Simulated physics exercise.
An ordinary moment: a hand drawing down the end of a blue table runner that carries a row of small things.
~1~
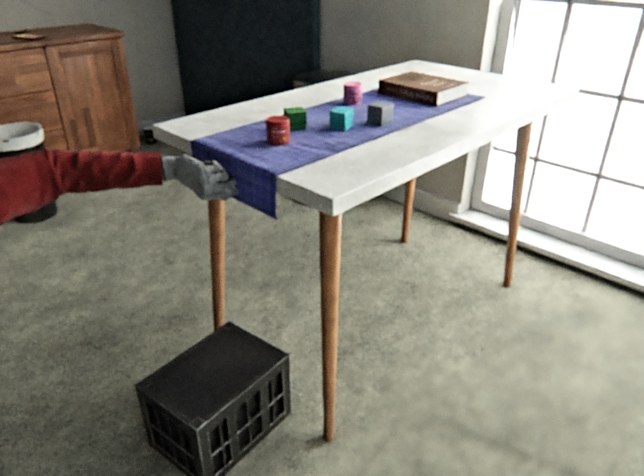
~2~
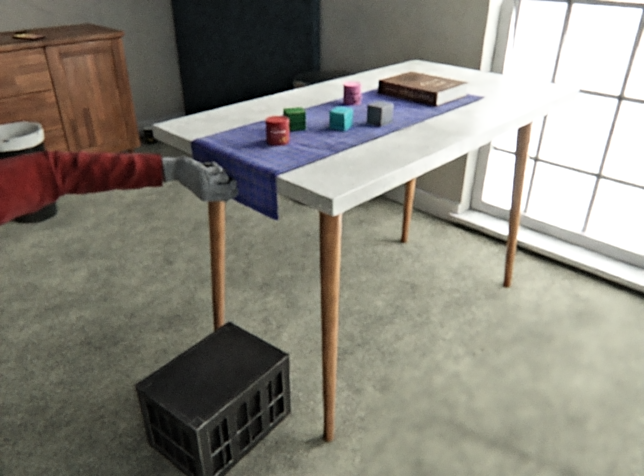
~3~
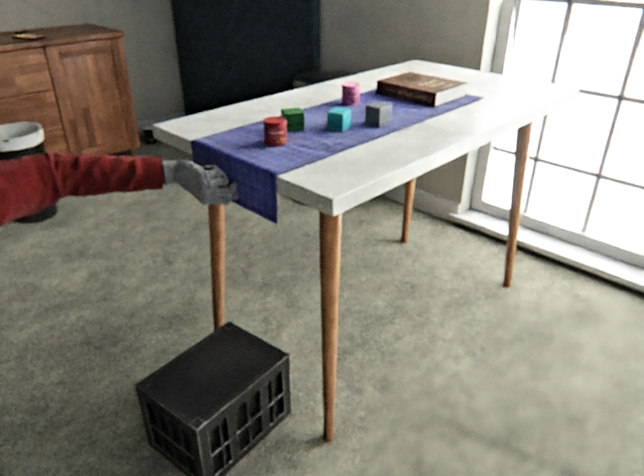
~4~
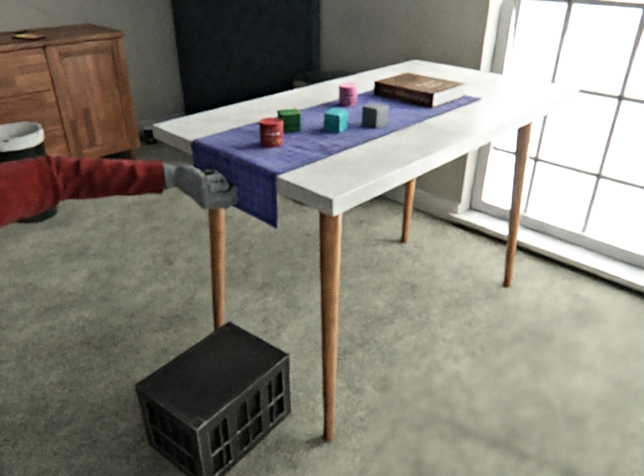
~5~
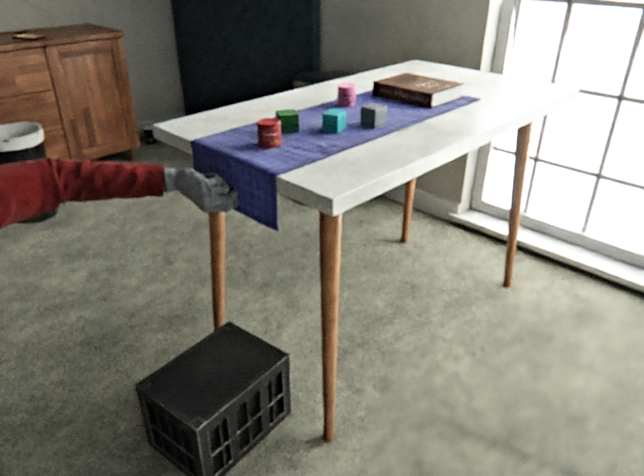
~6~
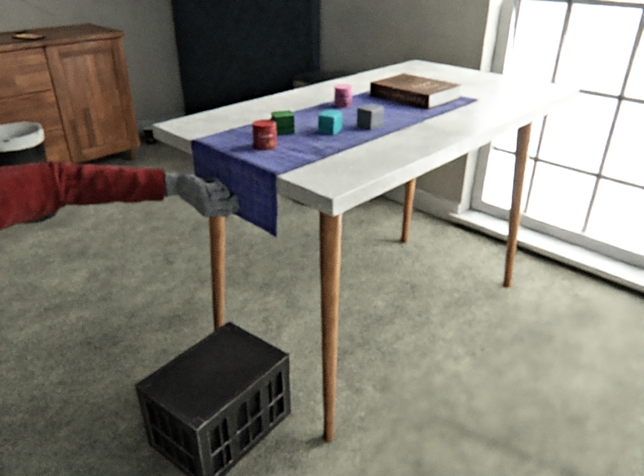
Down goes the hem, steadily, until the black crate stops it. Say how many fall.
The desk loses four.
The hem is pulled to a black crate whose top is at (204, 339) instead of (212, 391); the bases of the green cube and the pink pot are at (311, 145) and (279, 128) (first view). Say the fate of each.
The green cube drops off, the pink pot falls.
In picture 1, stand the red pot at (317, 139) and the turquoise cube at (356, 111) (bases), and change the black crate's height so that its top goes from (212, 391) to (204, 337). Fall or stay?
The red pot goes over, the turquoise cube holds on.
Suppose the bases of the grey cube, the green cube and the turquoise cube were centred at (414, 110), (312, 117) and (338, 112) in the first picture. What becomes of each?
The grey cube remains up, the green cube is carried off, the turquoise cube goes over.
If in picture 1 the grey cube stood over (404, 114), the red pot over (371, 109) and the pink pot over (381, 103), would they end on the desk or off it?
The grey cube keeps its place on top, the red pot remains up, the pink pot stays on.
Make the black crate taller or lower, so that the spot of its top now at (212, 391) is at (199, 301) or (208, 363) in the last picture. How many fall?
It would be 1 and 3.
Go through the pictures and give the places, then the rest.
Hem (278, 220); red pot (278, 119); green cube (295, 110); turquoise cube (342, 110); grey cube (381, 104); pink pot (353, 84); top of the crate (212, 391), in the first frame.
Hem (278, 220); red pot (277, 119), in the second frame.
Hem (277, 224); green cube (293, 110), in the third frame.
Hem (277, 229); turquoise cube (336, 111); top of the crate (212, 391), in the fourth frame.
Hem (279, 231); grey cube (374, 106), in the fifth frame.
Hem (277, 237); red pot (264, 123); green cube (283, 113); turquoise cube (330, 113); grey cube (370, 107); pink pot (343, 86), in the sixth frame.
Early on, hem near (239, 284); red pot gone.
Midway, hem near (241, 332); red pot, green cube and turquoise cube gone.
Finally, hem on the crate; red pot, green cube, turquoise cube and grey cube gone. The count of fallen things is four.
